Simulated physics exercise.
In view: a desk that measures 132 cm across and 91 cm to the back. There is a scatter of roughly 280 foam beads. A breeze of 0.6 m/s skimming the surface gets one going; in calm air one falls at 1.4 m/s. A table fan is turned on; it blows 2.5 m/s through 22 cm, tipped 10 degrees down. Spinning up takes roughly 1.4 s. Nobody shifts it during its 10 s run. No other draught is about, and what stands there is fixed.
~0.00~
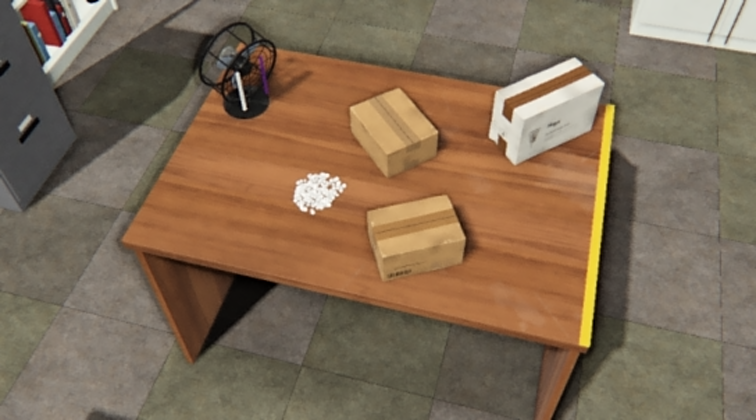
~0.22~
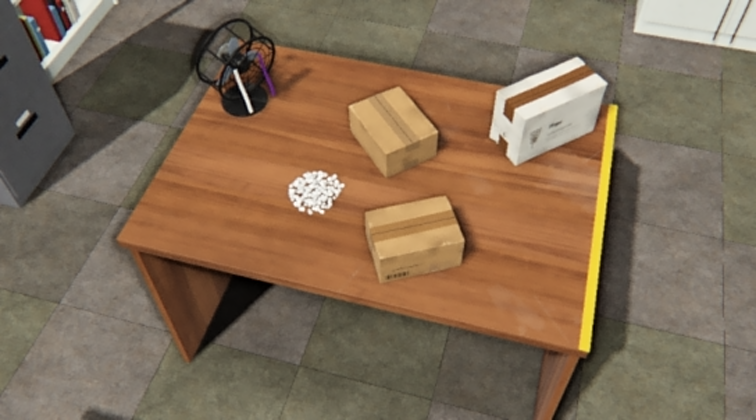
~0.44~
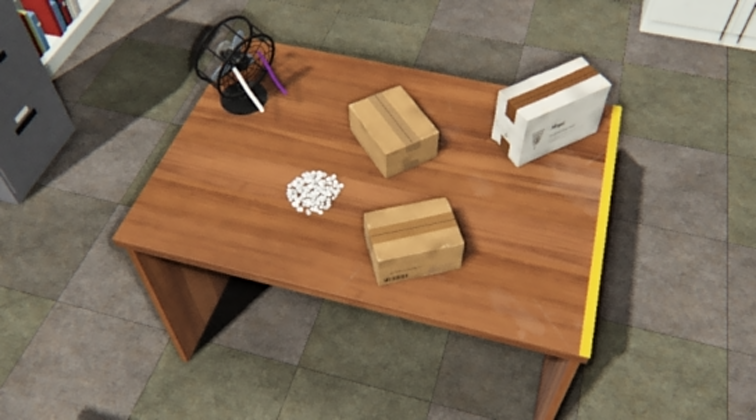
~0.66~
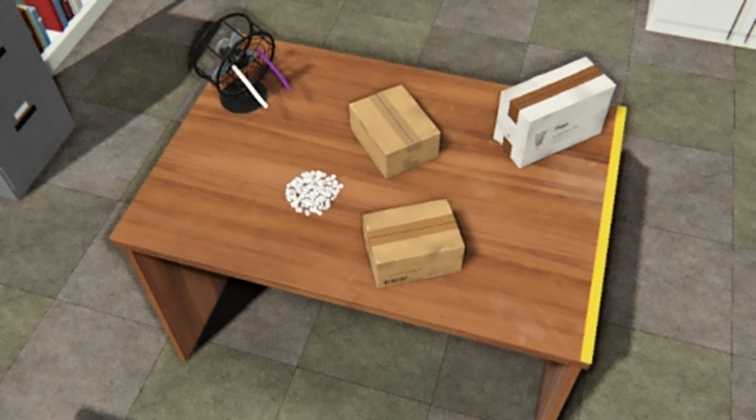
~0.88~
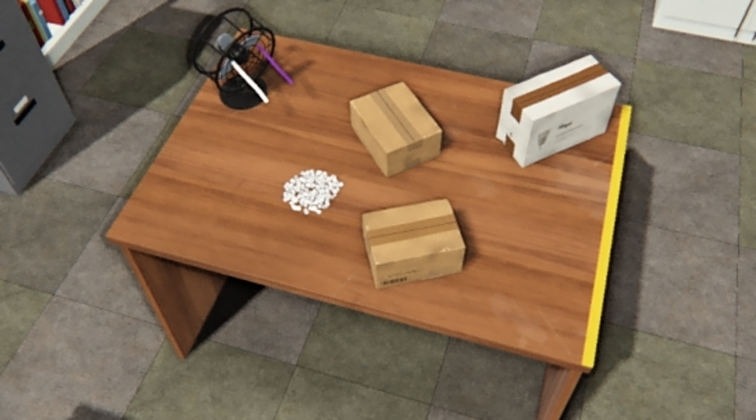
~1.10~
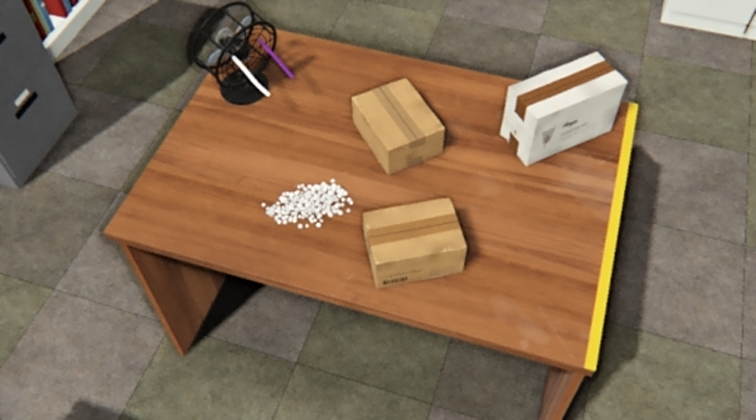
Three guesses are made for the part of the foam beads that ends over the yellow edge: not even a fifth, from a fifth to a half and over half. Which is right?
By then not even a fifth are over the yellow edge.
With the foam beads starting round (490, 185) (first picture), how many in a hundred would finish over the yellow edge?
It would be near 60 %.
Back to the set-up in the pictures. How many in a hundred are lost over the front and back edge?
Roughly 100 % front, 0 % back.
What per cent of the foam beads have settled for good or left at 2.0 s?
About 90 %.
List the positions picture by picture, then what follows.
In the first picture, the middle of the foam beads is near (315, 193), none has stirred yet and the mouth of the table fan is at (238, 63).
In the second picture, the middle of the foam beads is near (314, 193), none has stirred yet and the yellow edge is centred on (605, 213).
In the third picture, the middle of the foam beads is near (313, 194), none has stirred yet, the top of a box is at (393, 118) and the top of a box is at (413, 228).
In the fourth picture, the middle of the foam beads is near (312, 194) and none has stirred yet.
In the fifth picture, the middle of the foam beads is near (311, 194) and about 1 % have left their places.
In the sixth picture, the middle of the foam beads is near (309, 204), the farthest in sight from the table fan is at (319, 225) and about 90 % have left their places.
After 2.0 s, 0 % are over the yellow edge; 89 % have settled or left.
After 3.2 s, 0 % are over the yellow edge; 89 % have settled or left.
After 5.5 s, 0 % are over the yellow edge; 94 % have settled or left.
After 10.0 s, at the end, 0 % are over the yellow edge.
